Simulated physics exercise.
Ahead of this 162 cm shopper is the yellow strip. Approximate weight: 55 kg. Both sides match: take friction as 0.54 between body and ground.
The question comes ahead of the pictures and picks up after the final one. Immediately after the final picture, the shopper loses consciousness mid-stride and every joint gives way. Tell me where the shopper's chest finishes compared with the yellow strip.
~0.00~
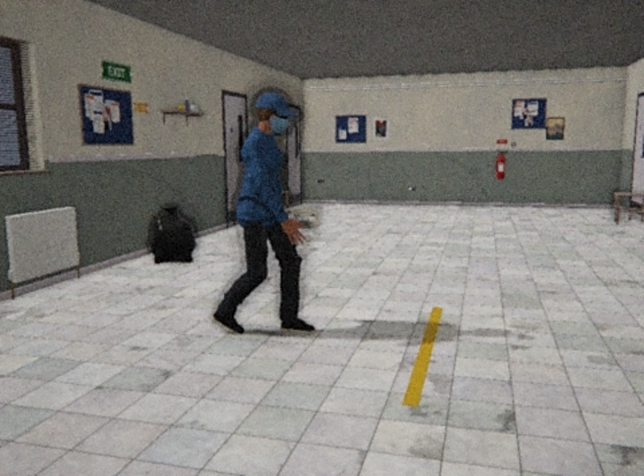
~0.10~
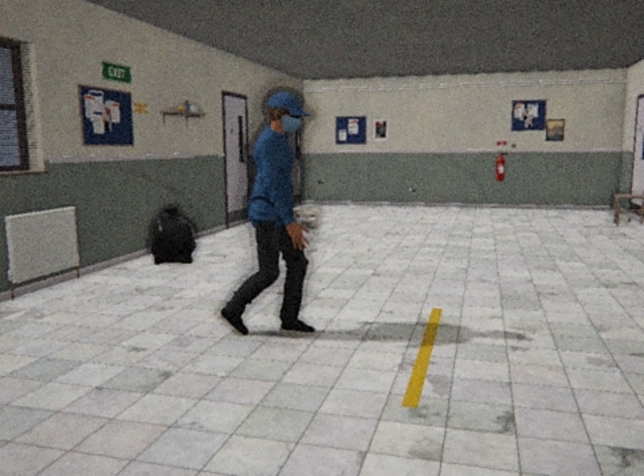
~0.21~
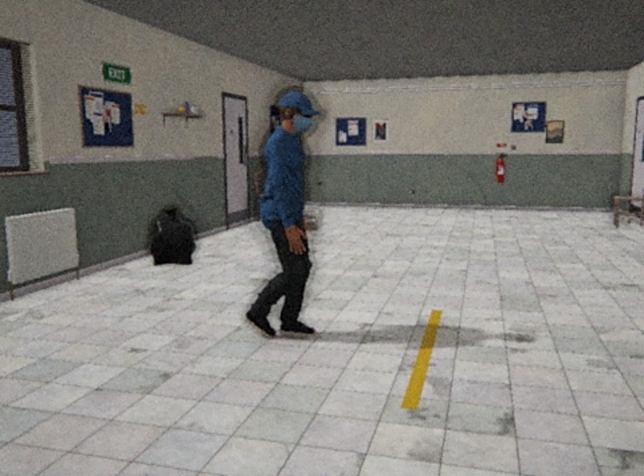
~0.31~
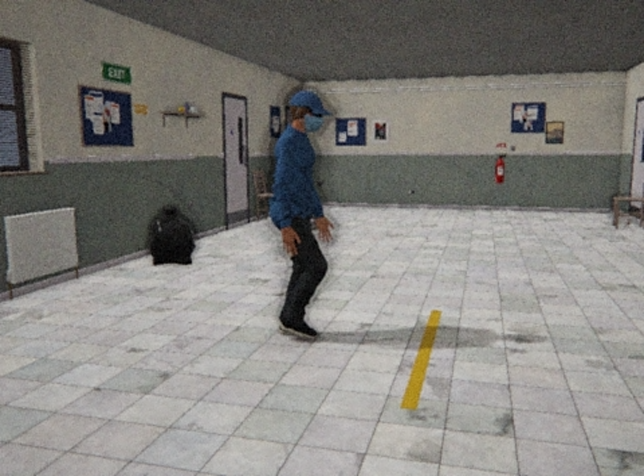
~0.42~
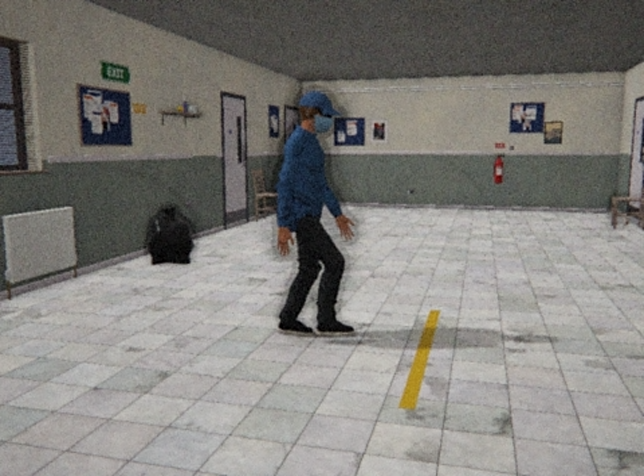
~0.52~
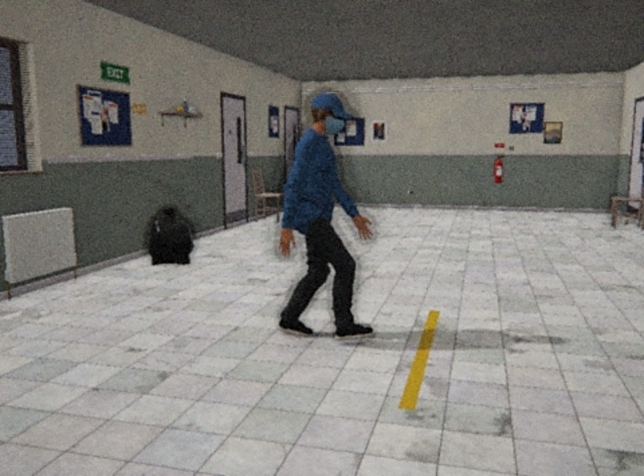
Not over.
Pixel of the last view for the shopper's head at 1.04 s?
It sits near (399, 276), give or take.
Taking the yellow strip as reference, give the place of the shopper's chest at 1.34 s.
Position: Approx. 35 cm short.
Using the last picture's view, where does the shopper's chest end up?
Look roughly at (359, 319) in the final picture.
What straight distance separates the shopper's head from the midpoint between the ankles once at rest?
Around 50 cm separates them.
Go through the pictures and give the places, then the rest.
In the first picture, shopper's chest (261, 162), shopper's head (266, 122), shopper's hips (261, 210), yellow strip (426, 362).
In the second picture, shopper's chest (273, 161), shopper's head (279, 122), shopper's hips (272, 210); 8 cm walked.
In the third picture, shopper's chest (284, 161), shopper's head (290, 121), shopper's hips (283, 210); 15 cm walked.
In the fourth picture, shopper's chest (294, 160), shopper's head (300, 121), shopper's hips (292, 210); 22 cm walked.
In the fifth picture, shopper's chest (303, 161), shopper's head (310, 121), shopper's hips (301, 210); 29 cm walked.
In the sixth picture, shopper's chest (314, 163), shopper's head (321, 123), shopper's hips (311, 213), yellow strip (423, 365); 36 cm walked. Speed about 0.7 m/s.
After 0.79 s the shopper's chest is 52 cm short of the yellow strip, near (345, 206) in the last picture's view; the shopper's head 46 cm short of the yellow strip.
After 1.04 s the shopper's chest is 40 cm short of the yellow strip, near (359, 275) in the last picture's view; the shopper's head 16 cm short of the yellow strip.
After 1.34 s the shopper's chest is 37 cm short of the yellow strip, near (358, 311) in the last picture's view.
Final state at 2.3 s, shopper's hips stop short of the yellow strip; shopper's head stops short of the yellow strip; shopper's chest stops short of the yellow strip.
